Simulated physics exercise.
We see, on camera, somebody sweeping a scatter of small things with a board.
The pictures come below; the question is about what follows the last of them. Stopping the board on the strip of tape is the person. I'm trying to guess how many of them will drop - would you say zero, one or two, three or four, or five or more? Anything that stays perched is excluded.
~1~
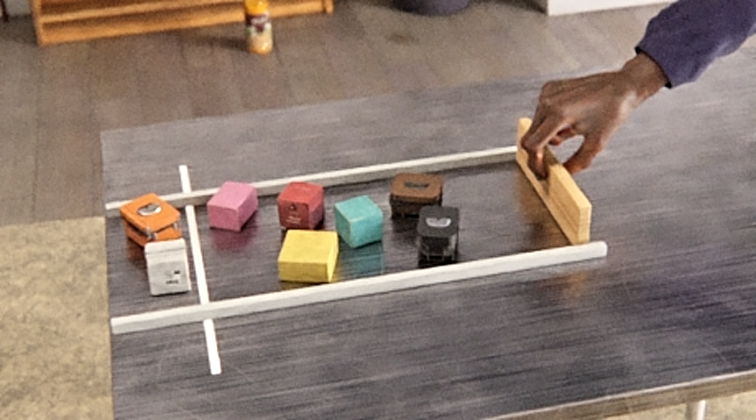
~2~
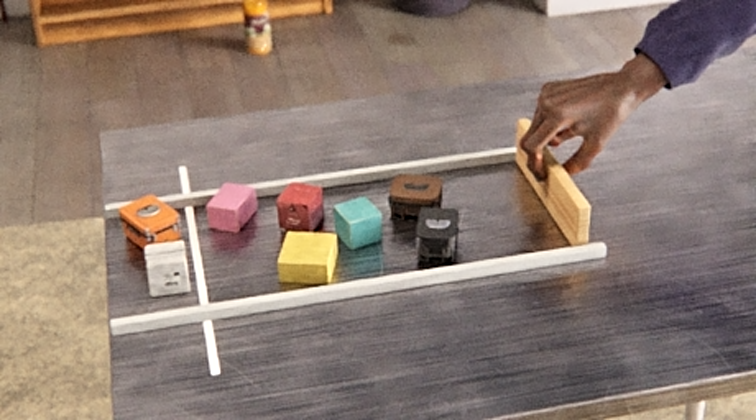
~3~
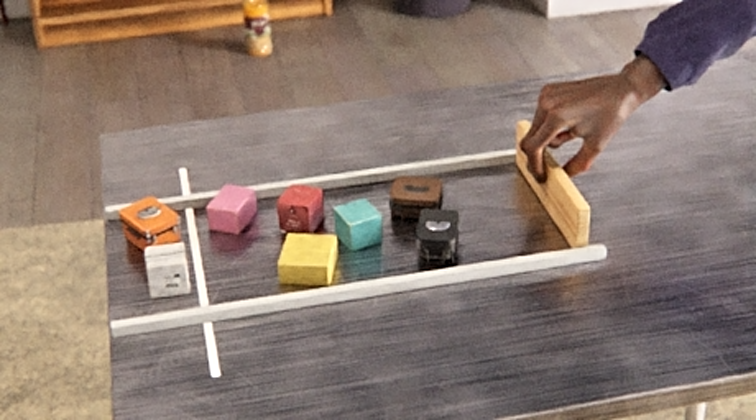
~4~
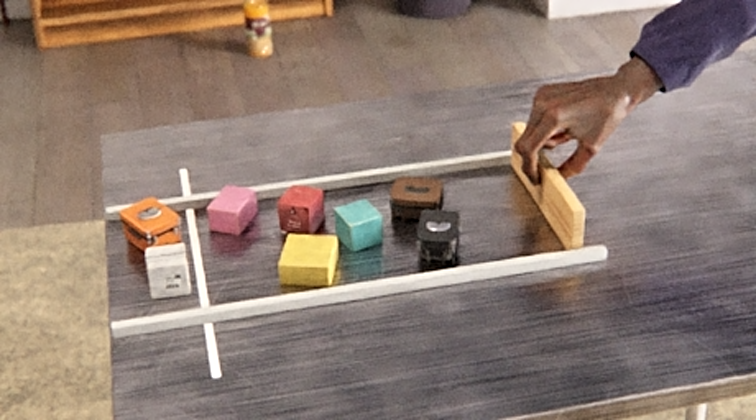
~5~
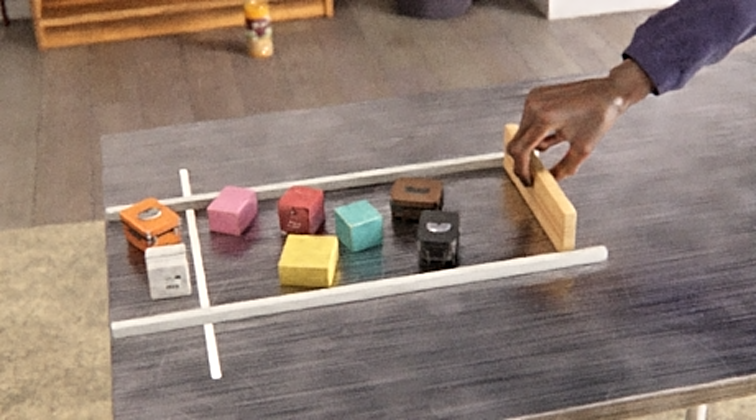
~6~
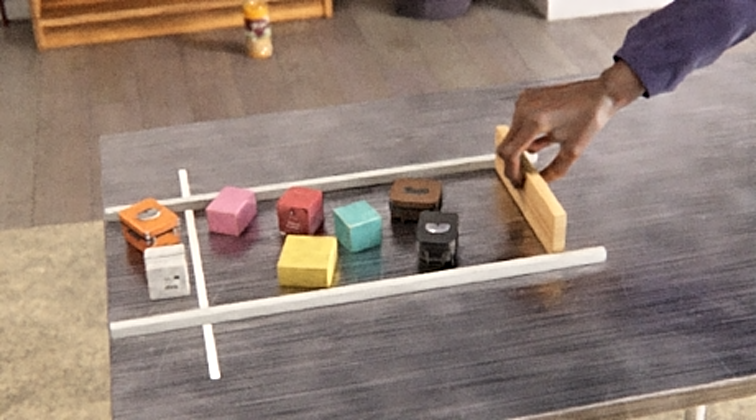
I'd say one or two.
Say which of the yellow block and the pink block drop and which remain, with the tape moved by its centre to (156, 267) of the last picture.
Yellow block: Drops; pink block: Stays.
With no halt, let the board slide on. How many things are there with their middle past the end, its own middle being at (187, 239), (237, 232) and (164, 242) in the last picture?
Taking the places in turn, the counts are 2, 0 and 4.
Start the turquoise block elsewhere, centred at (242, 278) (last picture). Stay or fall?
Then it falls.
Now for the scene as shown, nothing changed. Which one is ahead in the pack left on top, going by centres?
The red box finishes closest.
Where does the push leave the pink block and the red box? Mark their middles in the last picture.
The pink block finishes at (167, 212); the red box finishes at (123, 235).
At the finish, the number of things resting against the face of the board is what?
3 are in contact with it.
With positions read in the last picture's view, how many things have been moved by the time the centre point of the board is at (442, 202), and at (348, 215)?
At the first spot the count is 2, and at the second it is 5.
Early on, none off yet; orange case at rest near (150, 228); white box at rest near (167, 272); pink block at rest near (232, 211).
A while later, none off yet; orange case travelled a little near (131, 231); white box travelled about its own width near (139, 277); pink block travelled about its own width near (206, 207).
Finally, the number that fall off is one or two; lost, white box and orange case.
